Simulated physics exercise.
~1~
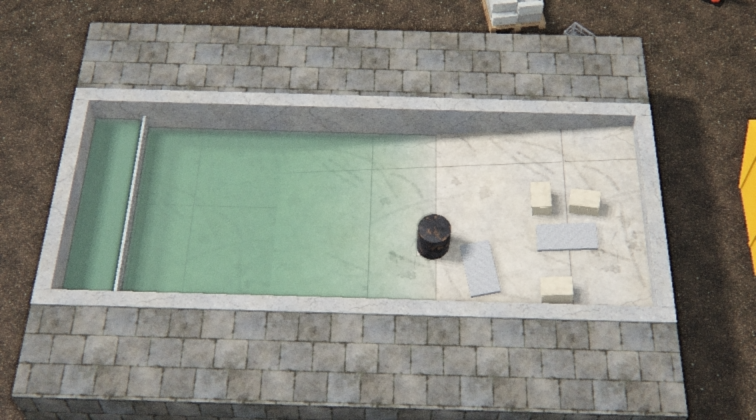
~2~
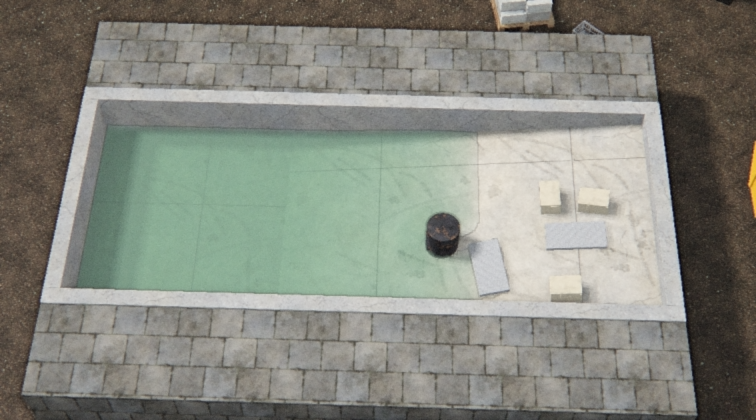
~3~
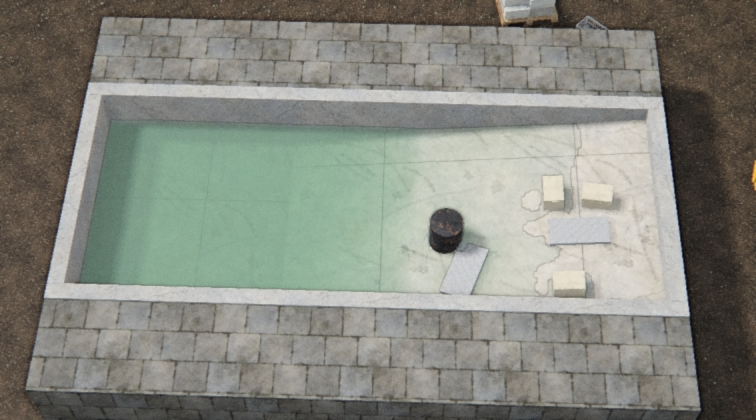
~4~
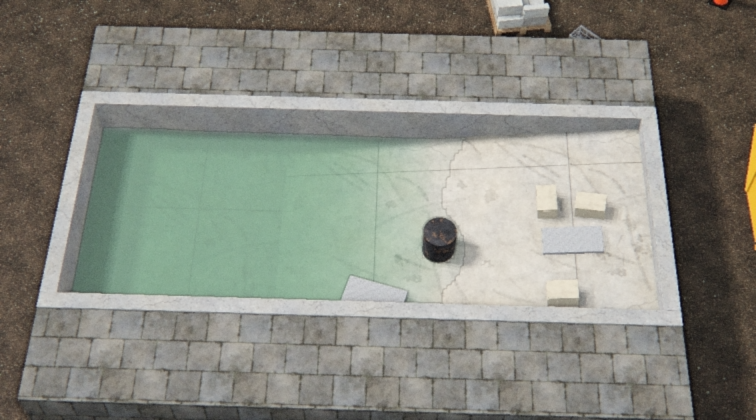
At first, a narrow upright board near the left end of a walled stone basin holds back a strip of green water, with more water lying beyond it and pale blocks, flat panels and a dark barrel standing towards the right. The board is then gone, and the water forms one continuous pool reaching past the barrel. Later the edge has drawn back left, leaving wet outlines around the blocks, while the panel beside the barrel has turned and shifted slightly left. Finally, that panel floats by the near wall, left of the barrel, while the others remain about where they began.
